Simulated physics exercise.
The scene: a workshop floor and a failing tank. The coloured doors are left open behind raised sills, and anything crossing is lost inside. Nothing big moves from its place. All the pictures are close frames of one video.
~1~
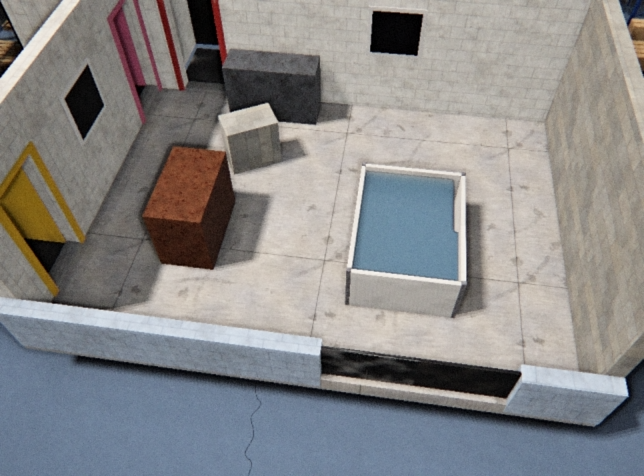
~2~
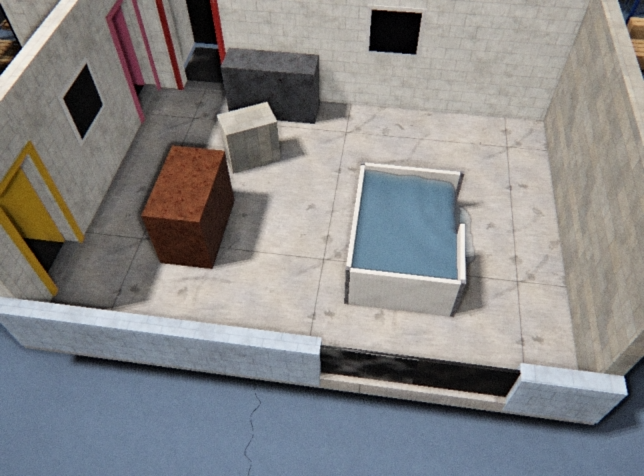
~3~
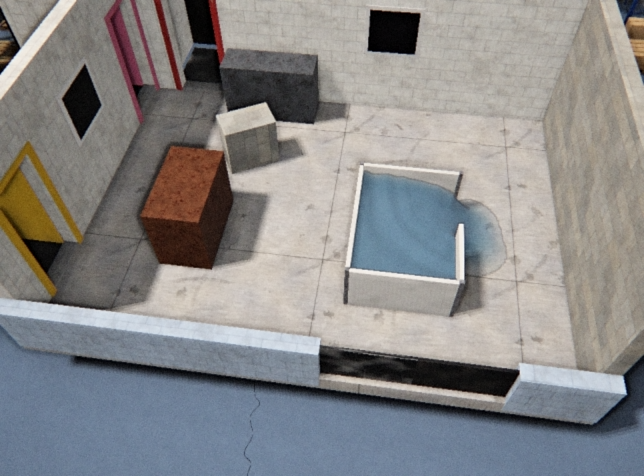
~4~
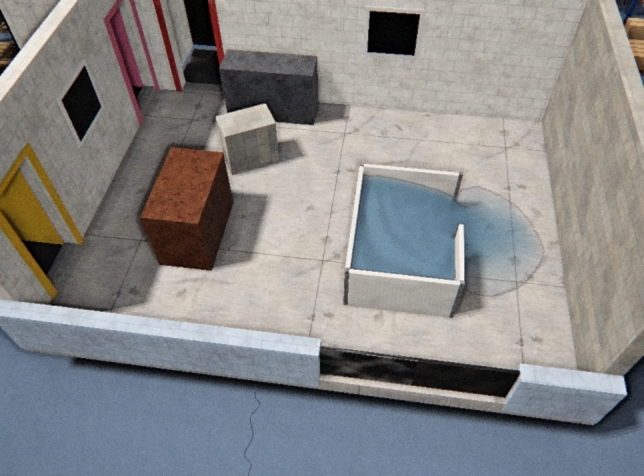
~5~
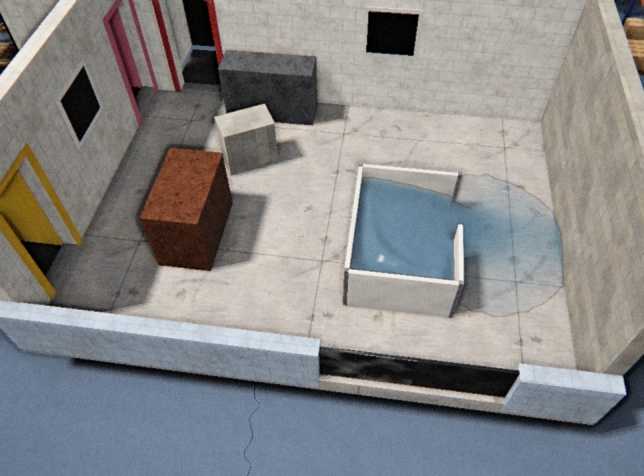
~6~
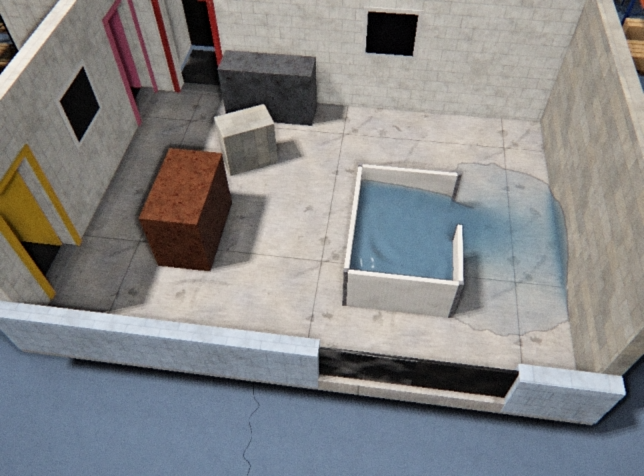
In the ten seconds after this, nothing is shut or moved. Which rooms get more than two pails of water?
My prediction: The pink door will respect the limit; the red door will respect the limit; the yellow door will break the limit.
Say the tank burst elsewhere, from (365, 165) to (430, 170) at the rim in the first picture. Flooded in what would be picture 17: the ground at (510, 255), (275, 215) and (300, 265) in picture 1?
In the order given: Untouched, untouched and untouched.
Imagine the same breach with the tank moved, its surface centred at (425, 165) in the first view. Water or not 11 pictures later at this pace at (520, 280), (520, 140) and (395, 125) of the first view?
First one gets inundated, next one gets inundated, last one gets inundated.
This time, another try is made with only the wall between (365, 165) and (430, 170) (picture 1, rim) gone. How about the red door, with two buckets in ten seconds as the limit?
I reckon red sits short of it.
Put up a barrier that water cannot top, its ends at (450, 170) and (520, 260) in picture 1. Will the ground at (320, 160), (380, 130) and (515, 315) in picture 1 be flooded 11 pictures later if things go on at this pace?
Lab note - point 1: Inundated; point 2: Inundated; point 3: Inundated.
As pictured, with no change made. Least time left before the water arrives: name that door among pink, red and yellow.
It's the red door.
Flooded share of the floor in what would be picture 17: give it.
I reckon 20 per cent or so.
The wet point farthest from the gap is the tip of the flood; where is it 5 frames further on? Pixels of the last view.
Roughly at (533, 121).
A moment on, water covers 15 % of the floor; the pink door not reached, the red door not reached, the yellow door not reached.
Next, water covers 20 % of the floor; the pink door not reached, the red door not reached, the yellow door not reached.
Then, water covers 45 % of the floor; the pink door not reached, the red door not reached, the yellow door not reached.
Later, water covers 80 % of the floor; the pink door wet at the sill, nothing in, the red door wet at the sill, nothing in, the yellow door under two buckets in.
In the end, water covers 100 % of the floor; the pink door wet at the sill, nothing in, the red door wet at the sill, nothing in, the yellow door far over two buckets in.
